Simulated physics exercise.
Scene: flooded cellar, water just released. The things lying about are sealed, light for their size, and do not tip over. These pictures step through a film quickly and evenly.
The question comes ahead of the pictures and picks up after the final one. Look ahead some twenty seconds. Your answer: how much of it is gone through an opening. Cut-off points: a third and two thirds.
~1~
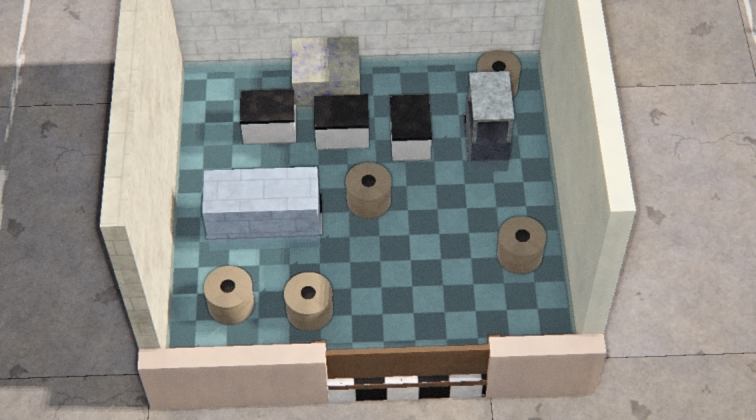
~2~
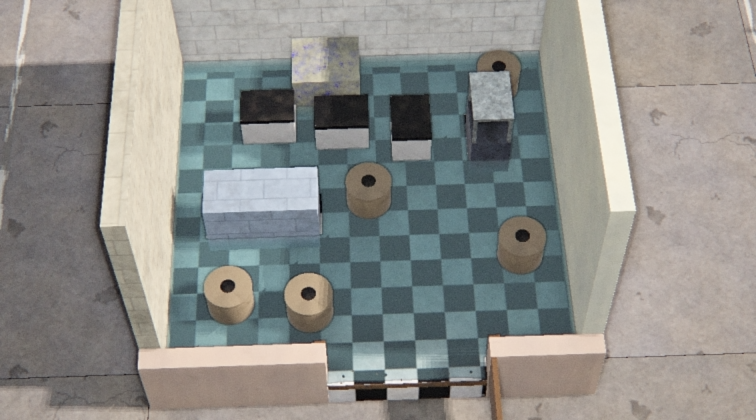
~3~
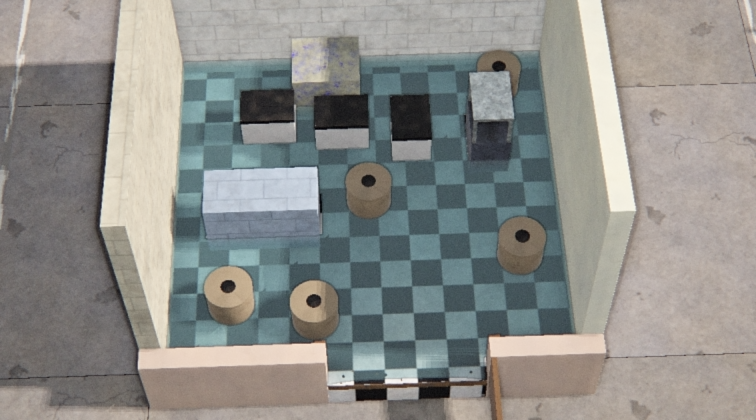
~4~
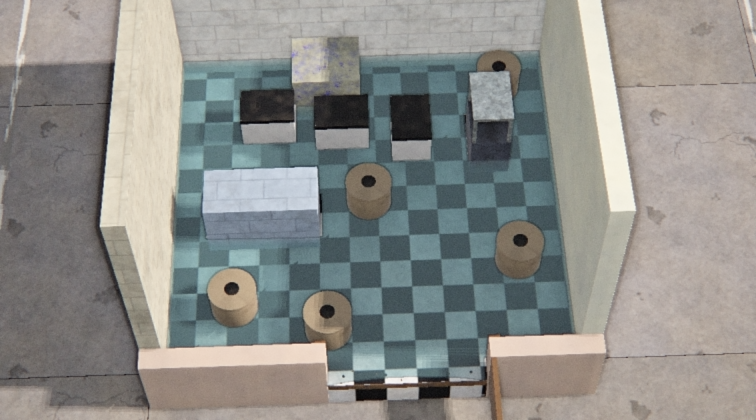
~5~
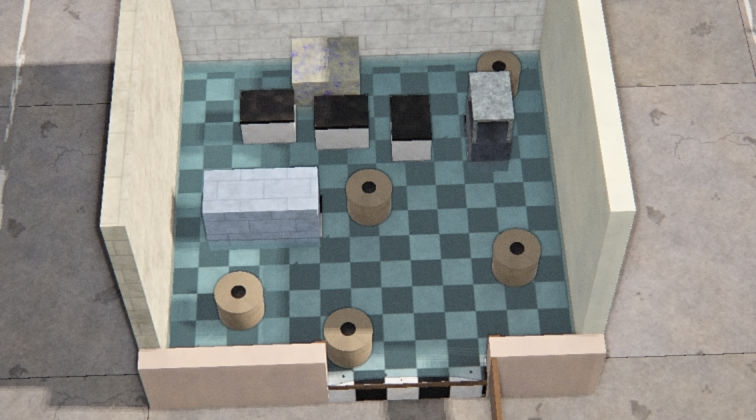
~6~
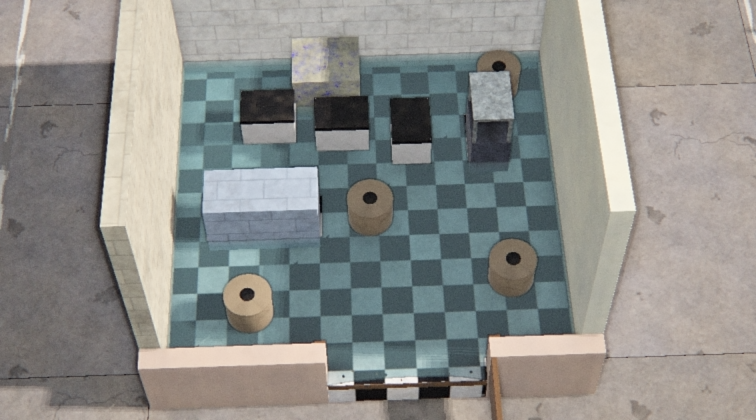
At least two thirds.
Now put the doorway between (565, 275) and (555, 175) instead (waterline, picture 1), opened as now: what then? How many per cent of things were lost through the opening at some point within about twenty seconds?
It should be close to 80 per cent.
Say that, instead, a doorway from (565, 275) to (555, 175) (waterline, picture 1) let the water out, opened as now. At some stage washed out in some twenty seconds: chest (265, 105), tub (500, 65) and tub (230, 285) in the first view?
Object by object: Never exits, drifts out, never exits.
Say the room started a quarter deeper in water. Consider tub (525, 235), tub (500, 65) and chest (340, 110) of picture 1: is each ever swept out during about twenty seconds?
Escapes; retained; escapes.
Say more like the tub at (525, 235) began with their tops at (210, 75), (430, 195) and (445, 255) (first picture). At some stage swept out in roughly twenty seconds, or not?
In order: Never exits; exits; exits.
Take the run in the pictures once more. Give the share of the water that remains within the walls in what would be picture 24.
Estimate: About 56 %.
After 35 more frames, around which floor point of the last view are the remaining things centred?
Their centre sits close to (458, 178) on the floor of the last picture.
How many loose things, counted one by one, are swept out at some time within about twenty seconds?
The figure is 6.
A moment on, 1 of 8 are out; 7 afloat.
Next, 4 of 8 are out; 4 afloat.
Later, 6 of 8 are out; 2 afloat.
In the end, 6 of 8 are out; 2 afloat.
